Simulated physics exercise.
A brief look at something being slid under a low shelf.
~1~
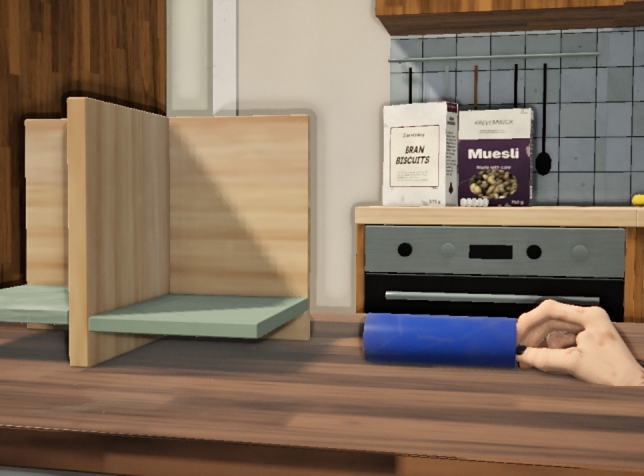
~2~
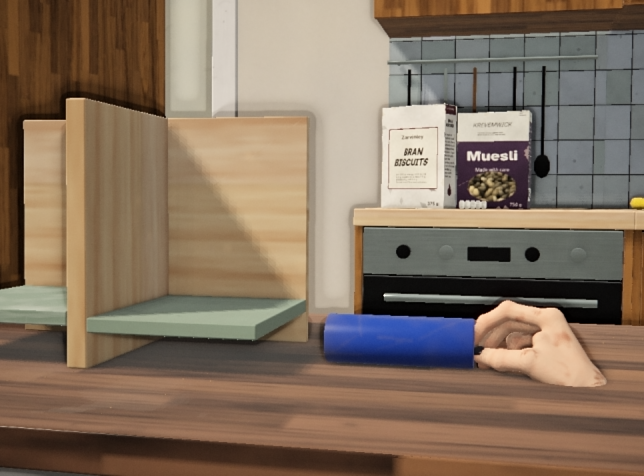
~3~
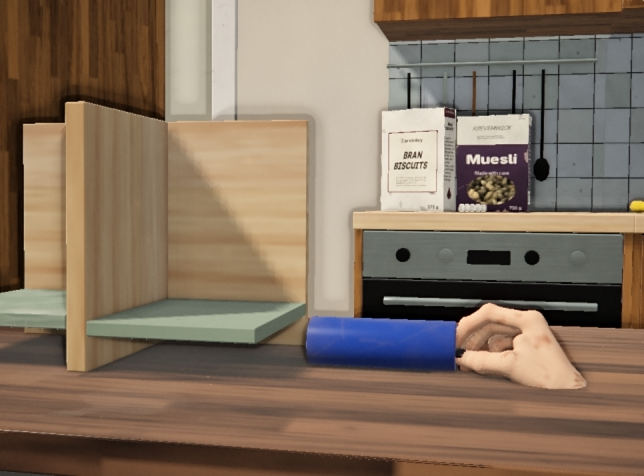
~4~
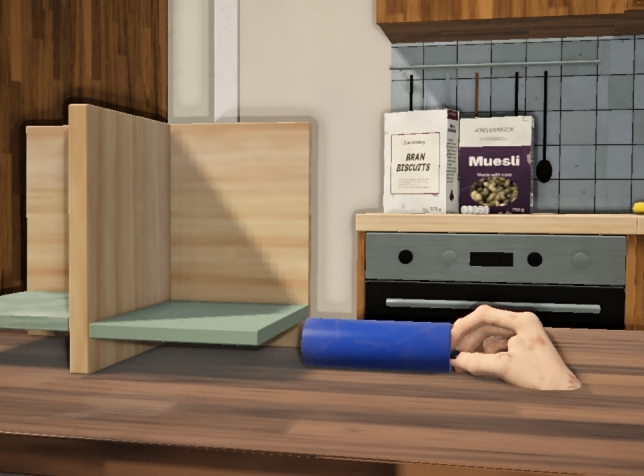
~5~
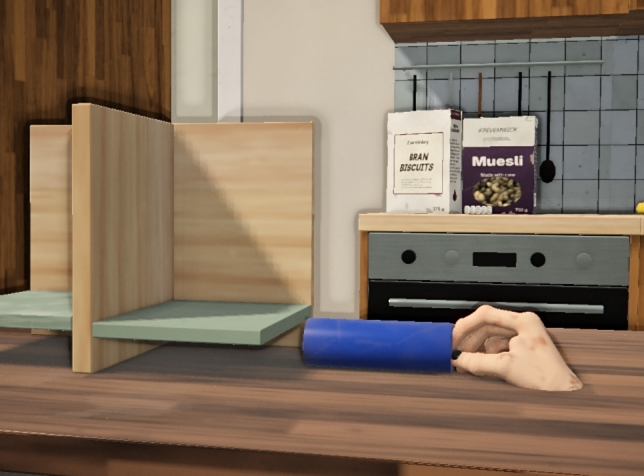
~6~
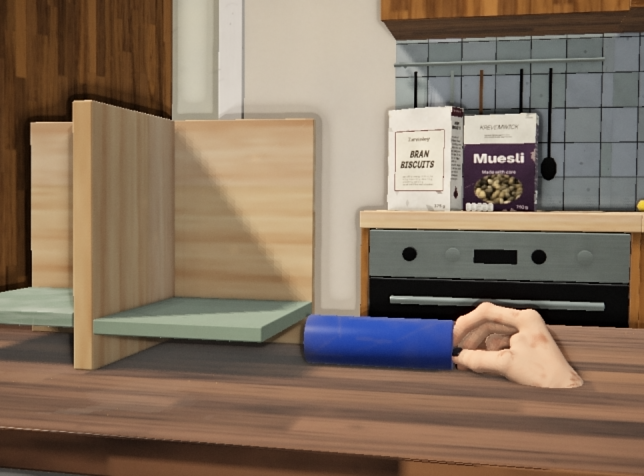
A blue cylinder, its right end held by a hand, slides a short way left along a dark wooden counter in a kitchen, seen from just above counter height. At left stands a pale wooden unit with a low green shelf, while a biscuit box and a purple-and-white muesli box sit above an oven behind. The hand and cylinder then stay almost still beside the shelf as the view wavers very slightly.
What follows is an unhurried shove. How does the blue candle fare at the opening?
Most likely it stays out there.
Then, 0.20 s after the last picture, blue candle sliding up to the opening near (371, 341).
Then, 0.26 s after the last picture, blue candle sliding up to the opening near (360, 341).
Then, 0.68 s after the last picture, blue candle stopped at the opening near (359, 341).
At rest, the blue candle catches on the edge, near (359, 341).
